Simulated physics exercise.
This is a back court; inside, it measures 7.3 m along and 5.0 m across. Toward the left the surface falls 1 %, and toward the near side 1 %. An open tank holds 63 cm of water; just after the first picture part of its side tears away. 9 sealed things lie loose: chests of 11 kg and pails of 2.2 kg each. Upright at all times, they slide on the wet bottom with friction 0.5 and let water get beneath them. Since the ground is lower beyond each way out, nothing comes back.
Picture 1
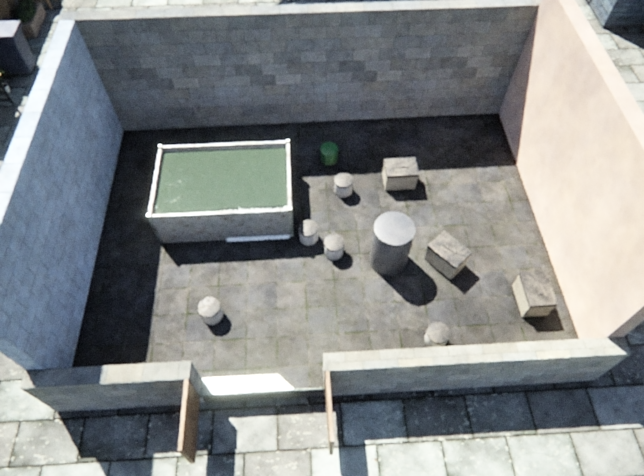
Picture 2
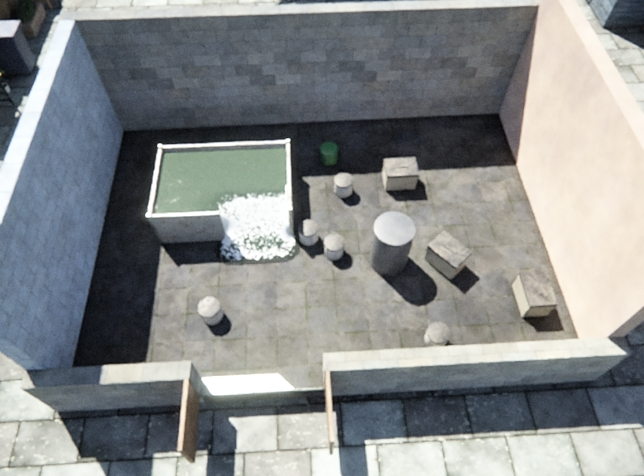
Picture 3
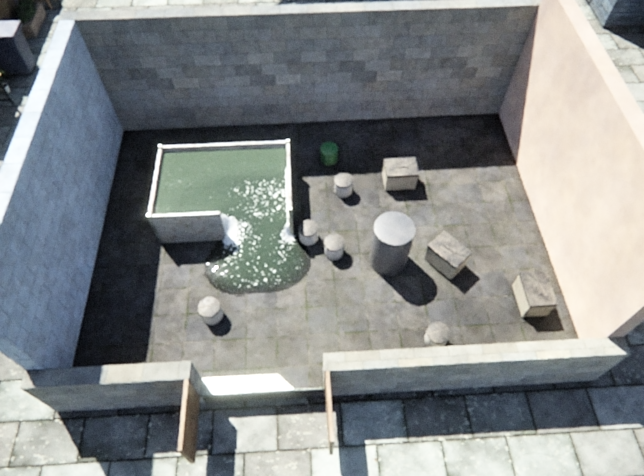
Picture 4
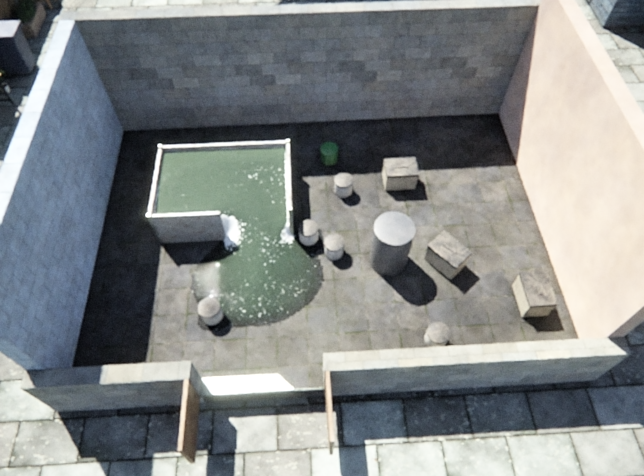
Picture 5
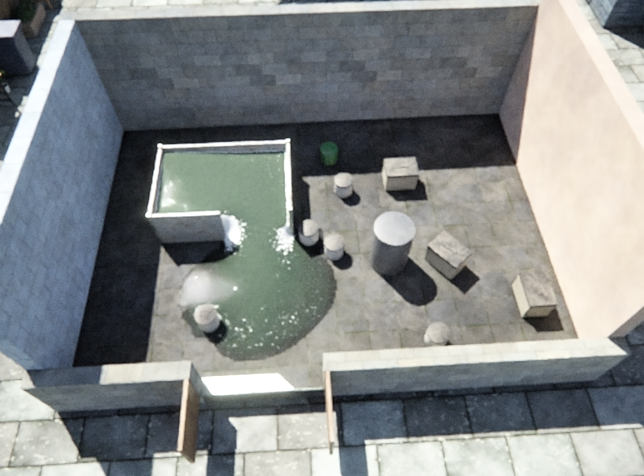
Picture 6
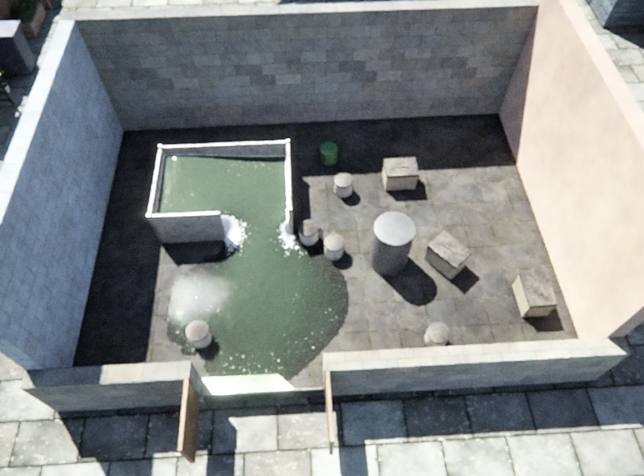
Green water bursts from the open tank's side and spreads across the courtyard around a pale stool.
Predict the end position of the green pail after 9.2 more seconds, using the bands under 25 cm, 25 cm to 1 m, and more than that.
The green pail ends under 25 cm from its starting spot.
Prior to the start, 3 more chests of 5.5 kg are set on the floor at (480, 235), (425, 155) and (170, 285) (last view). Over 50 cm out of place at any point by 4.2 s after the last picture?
In sequence: Stays within; stays within; stays within.
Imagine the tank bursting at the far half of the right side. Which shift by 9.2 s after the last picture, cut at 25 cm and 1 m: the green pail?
Note: Green pail displaced a long way.
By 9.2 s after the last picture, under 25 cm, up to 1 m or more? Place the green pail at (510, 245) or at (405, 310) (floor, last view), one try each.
From the first place it goes well off; from the second it goes well off.
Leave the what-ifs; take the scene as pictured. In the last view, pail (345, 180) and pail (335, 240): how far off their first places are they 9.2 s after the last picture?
First 0 cm, then 30 cm.
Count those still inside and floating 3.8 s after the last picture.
At that time, 0.
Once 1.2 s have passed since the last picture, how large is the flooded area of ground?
About 13 m2.
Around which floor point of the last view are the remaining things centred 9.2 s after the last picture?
The average lands around (358, 203).
Then, 1.2 s after the last picture the green pail is near (329, 148), 0.0 m from its start, aground; 0 of 9 are out; 0 afloat.
Then, 3.8 s after the last picture the green pail is near (329, 148), 0.0 m from its start, aground; 0 of 9 are out; 0 afloat.
Then, 6.2 s after the last picture the green pail is near (329, 148), 0.0 m from its start, aground; 0 of 9 are out; 0 afloat.
Then, 9.2 s after the last picture the green pail is near (329, 148), 0.0 m from its start, aground; 0 of 9 are out; 1 afloat.
